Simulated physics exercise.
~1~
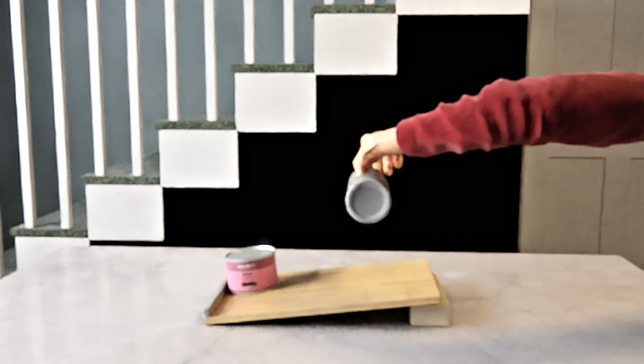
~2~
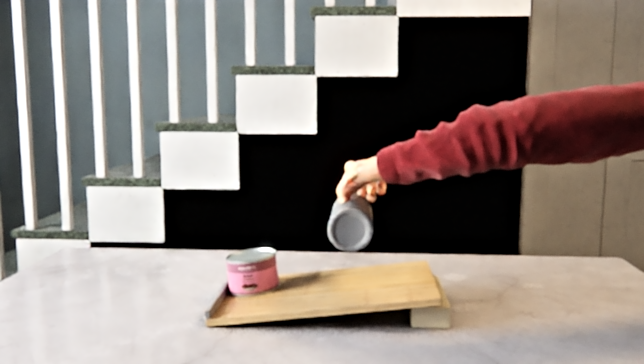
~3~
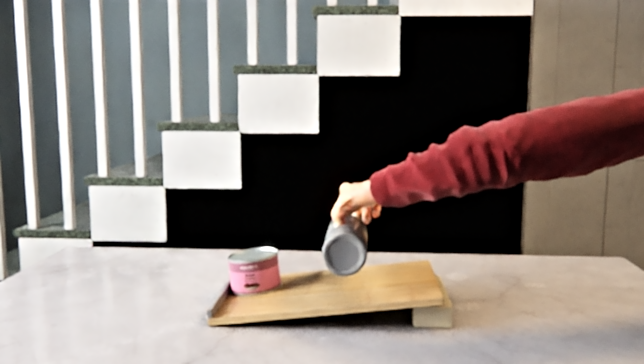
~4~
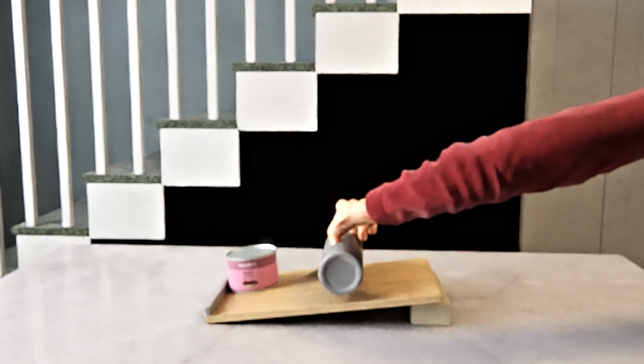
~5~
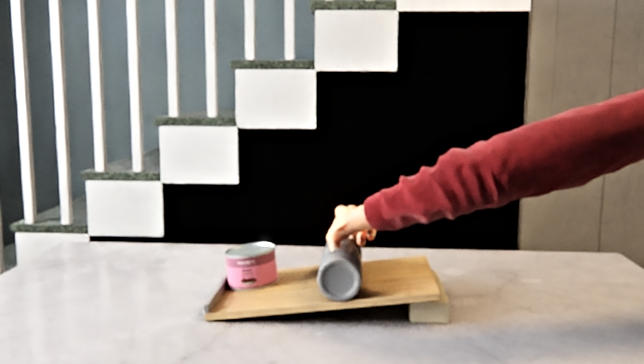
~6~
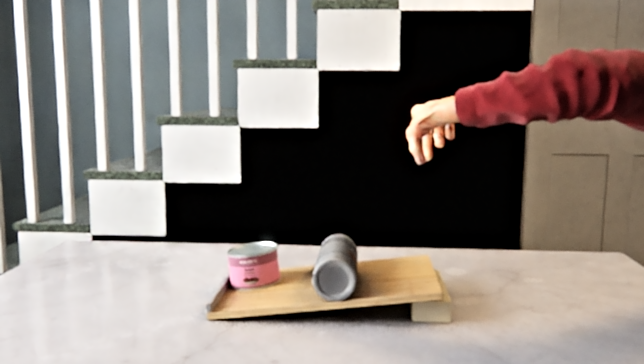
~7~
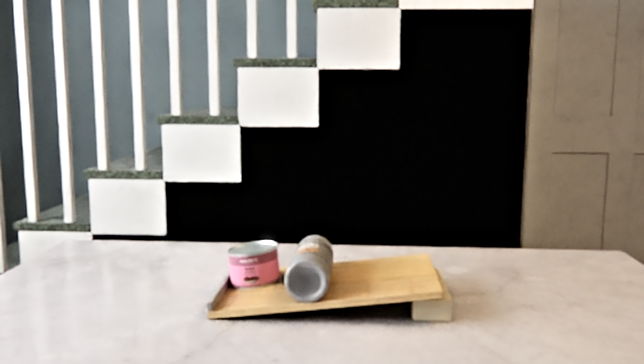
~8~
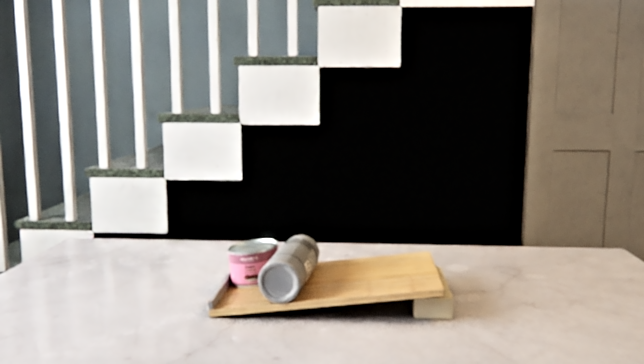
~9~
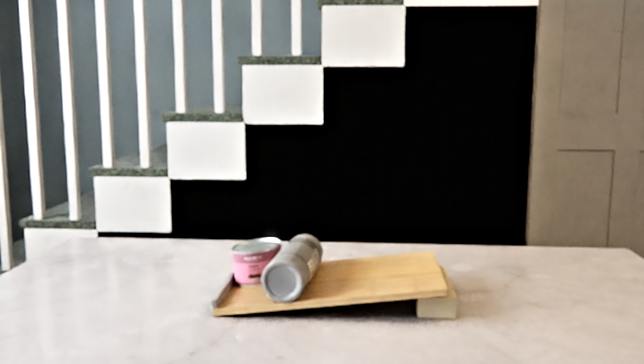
At first, a hand in a red sleeve holds a grey bottle on its side above a tilted wooden board, where a pink tub stands near the lower left end. The hand moves left and lowers the bottle until it rests across the middle of the slope. Then the fingers let go, and the arm draws back to the right and out of view. Left alone, the bottle rolls left down the board toward the tub, turning slightly askew. It ends lying on its side close against the pink tub, which still stands upright in its place.
